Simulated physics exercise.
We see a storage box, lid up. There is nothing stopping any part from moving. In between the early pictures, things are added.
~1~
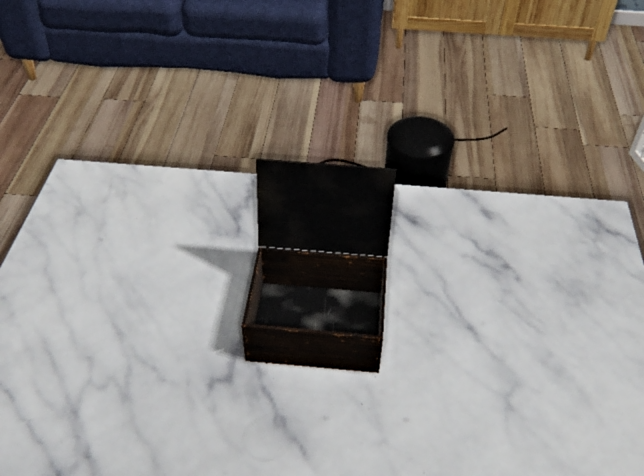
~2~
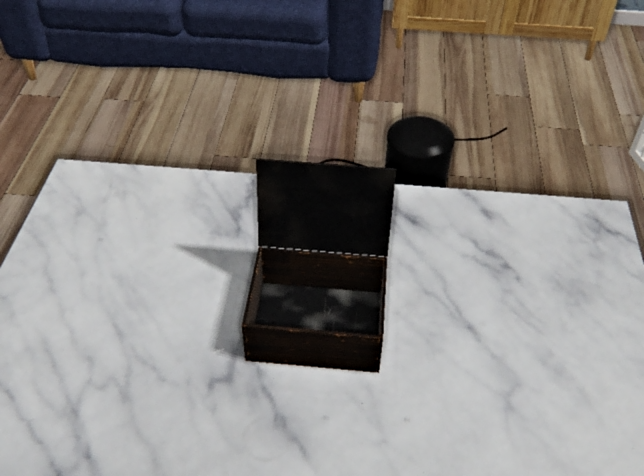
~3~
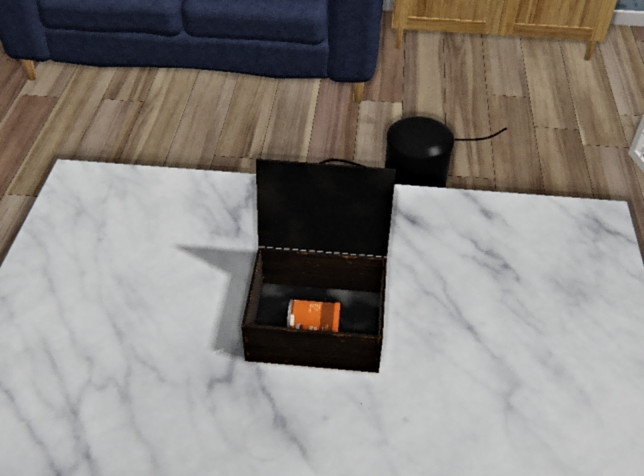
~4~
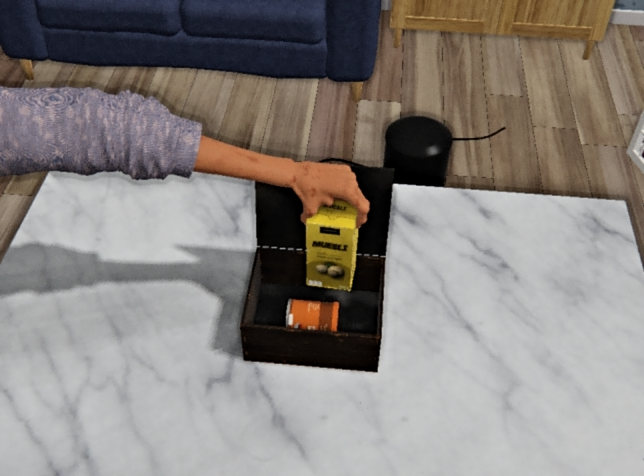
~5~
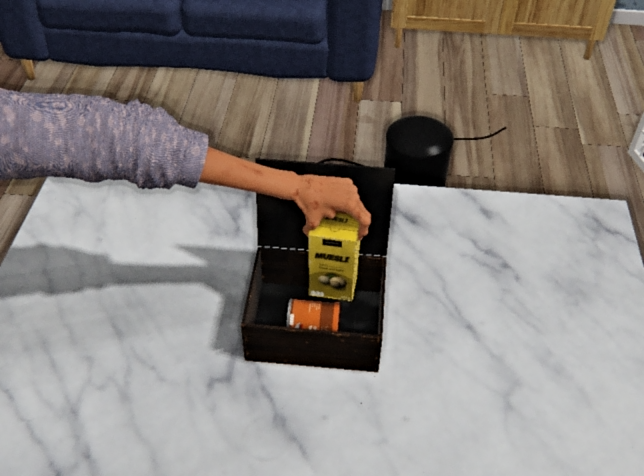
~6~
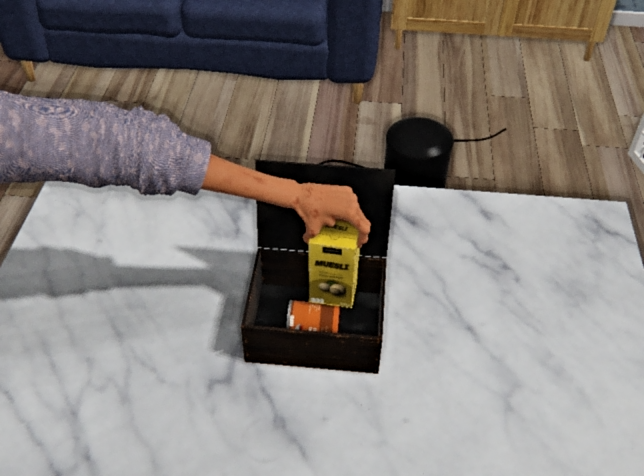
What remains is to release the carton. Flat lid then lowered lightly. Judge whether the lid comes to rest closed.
Never meets the rim.
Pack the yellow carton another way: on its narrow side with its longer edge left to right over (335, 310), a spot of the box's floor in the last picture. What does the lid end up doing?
Once it's packed that way, the lid settles all the way.
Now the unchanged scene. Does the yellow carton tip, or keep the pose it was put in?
At the finish the yellow carton goes crooked.
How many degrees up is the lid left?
It stays some 80° above the rim.
Then, 0.30 s later than the last frame, yellow carton tilted by 41° near (337, 273); orange tin moved a little.
Then, 0.40 s later than the last frame, yellow carton tilted by 48° near (338, 277); orange tin moved a little.
When it is over, lid 80° above the rim; lying over in the box, yellow carton; orange tin as before. End places, in pixels of the last picture, yellow carton near (339, 278).
